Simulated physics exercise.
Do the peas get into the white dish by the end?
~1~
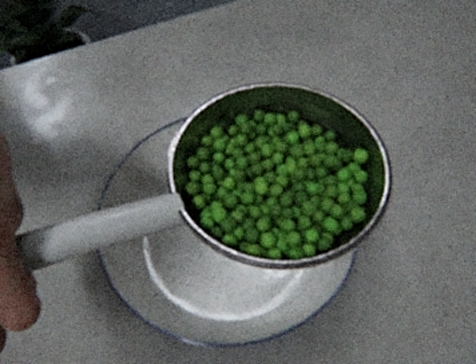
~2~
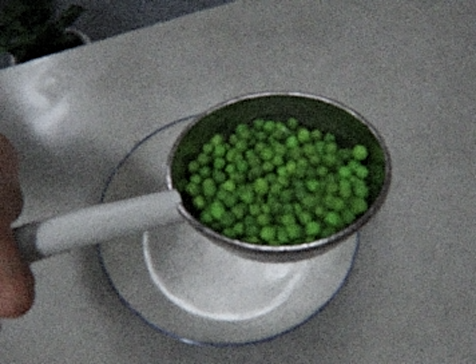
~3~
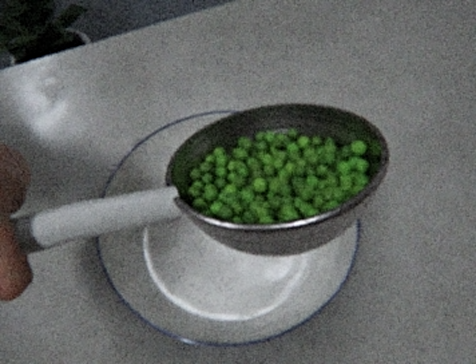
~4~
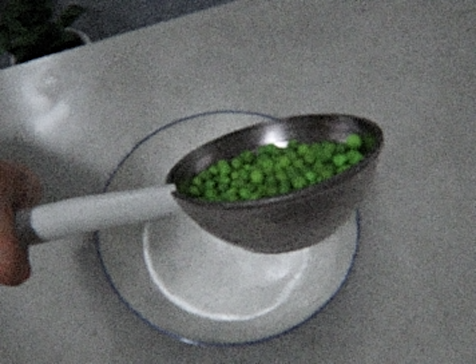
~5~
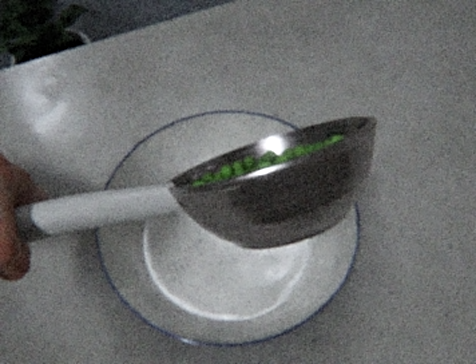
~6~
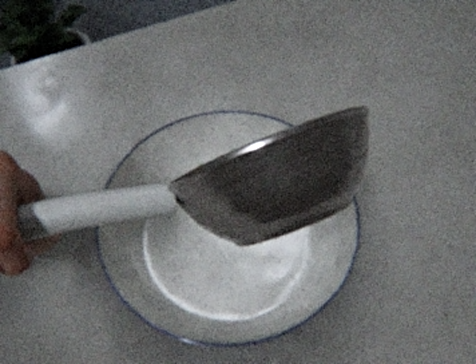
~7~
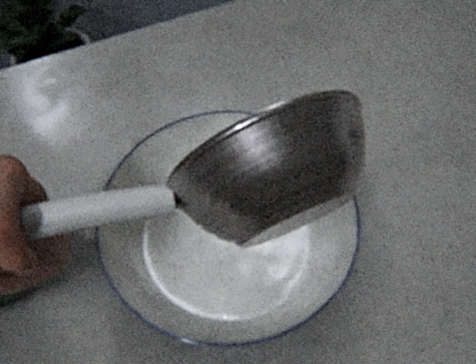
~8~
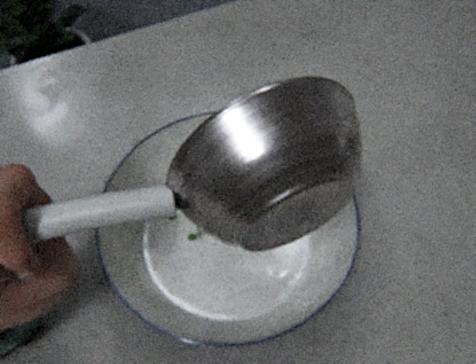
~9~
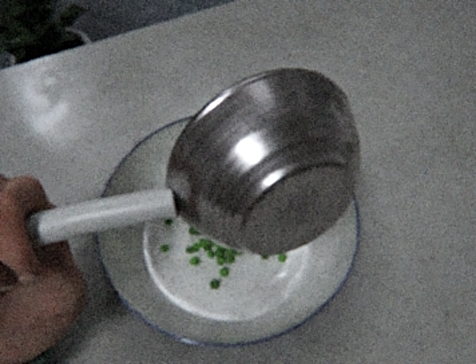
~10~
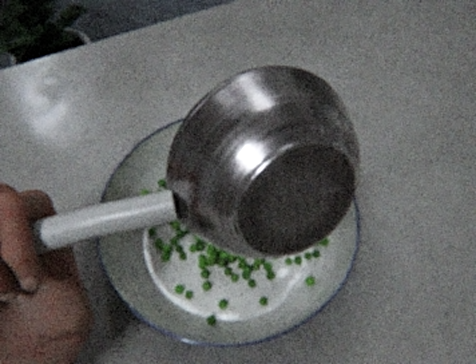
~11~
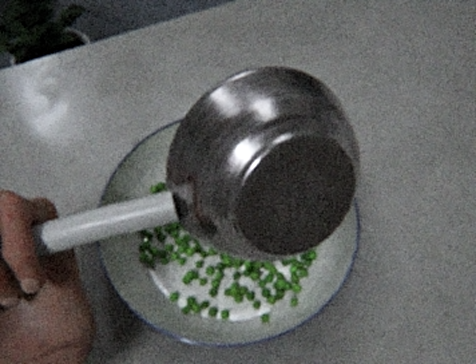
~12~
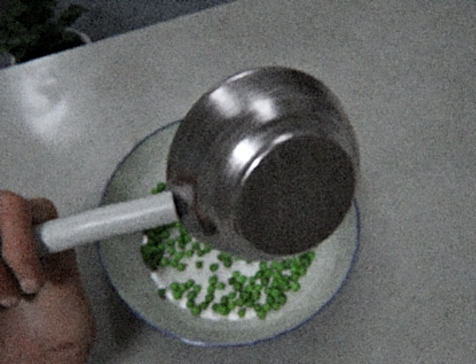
Yes, the peas drop out as the pan is tipped over, and they end up spread across the white dish below it.
